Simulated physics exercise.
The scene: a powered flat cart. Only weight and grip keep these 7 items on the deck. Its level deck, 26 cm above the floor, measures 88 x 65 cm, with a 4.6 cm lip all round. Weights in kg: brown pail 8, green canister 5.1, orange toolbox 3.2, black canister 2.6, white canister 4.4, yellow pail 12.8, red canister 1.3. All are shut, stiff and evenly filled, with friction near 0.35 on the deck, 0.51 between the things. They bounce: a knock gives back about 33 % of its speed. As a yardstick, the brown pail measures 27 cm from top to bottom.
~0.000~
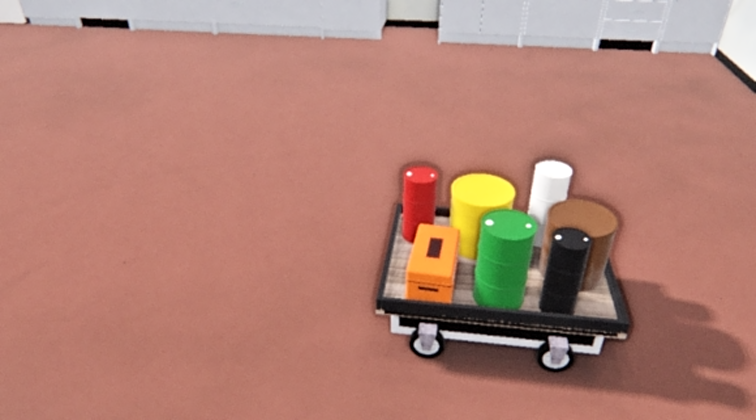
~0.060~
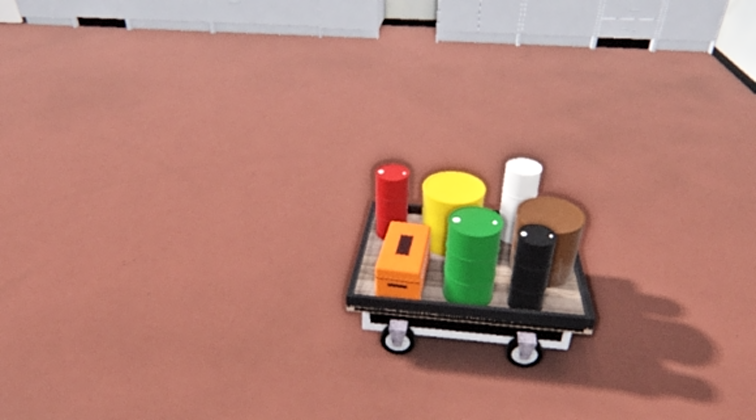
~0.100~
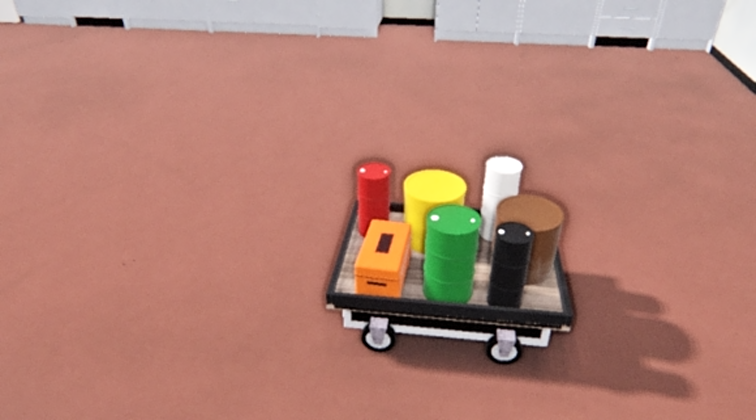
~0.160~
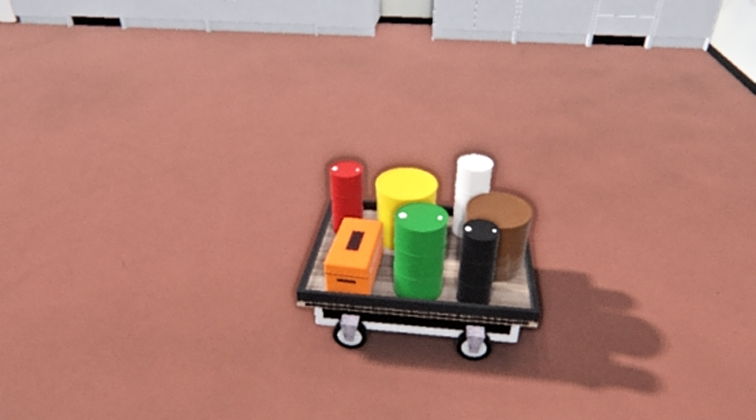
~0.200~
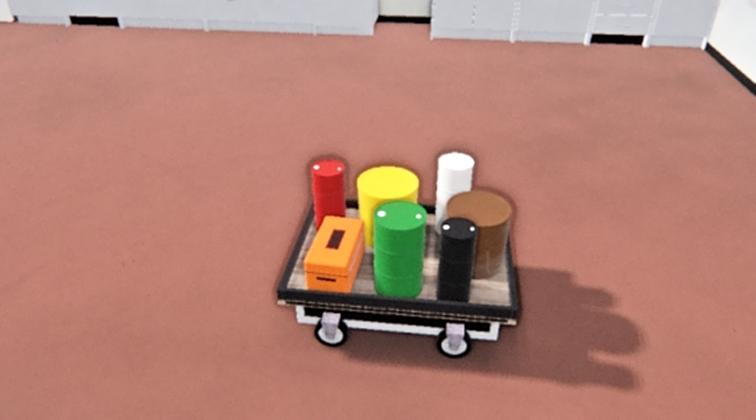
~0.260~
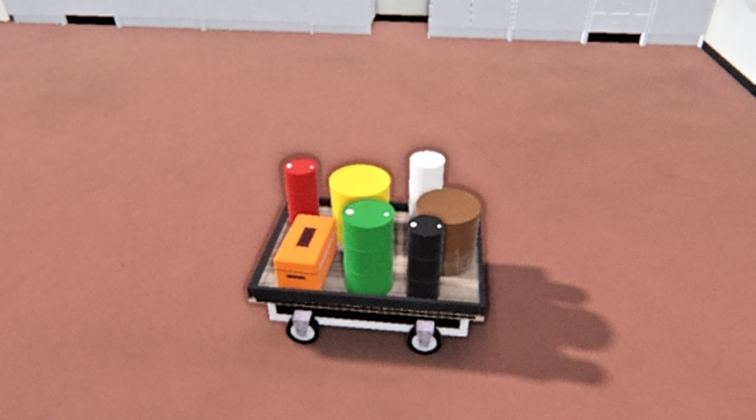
In the video, a flat cart carrying an orange toolbox and red, yellow, white, green, black and brown cylindrical containers rolls steadily leftward across a reddish floor, its load keeping the same arrangement on the deck.
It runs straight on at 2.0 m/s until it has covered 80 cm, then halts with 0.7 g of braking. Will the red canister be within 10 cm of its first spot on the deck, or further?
The red canister keeps its place.
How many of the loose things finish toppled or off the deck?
0 of them.
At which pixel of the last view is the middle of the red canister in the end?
Near (177, 188).
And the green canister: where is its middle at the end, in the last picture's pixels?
Near (190, 233).
Around 0.66 s, 109 cm covered; red canister at 11° to upright near (172, 186); yellow pail at 4° to upright; white canister shifted 12 cm.
Around 0.76 s, 109 cm covered, stopped; red canister at 9° to upright near (172, 187); white canister at 3° to upright; brown pail shifted 21 cm.
Finally (2.6 s), not toppled but over 10 cm from the start, brown pail, green canister, black canister and white canister; the other 3 still in place (within 10 cm). Final places as that camera would see them, red canister near (177, 188).
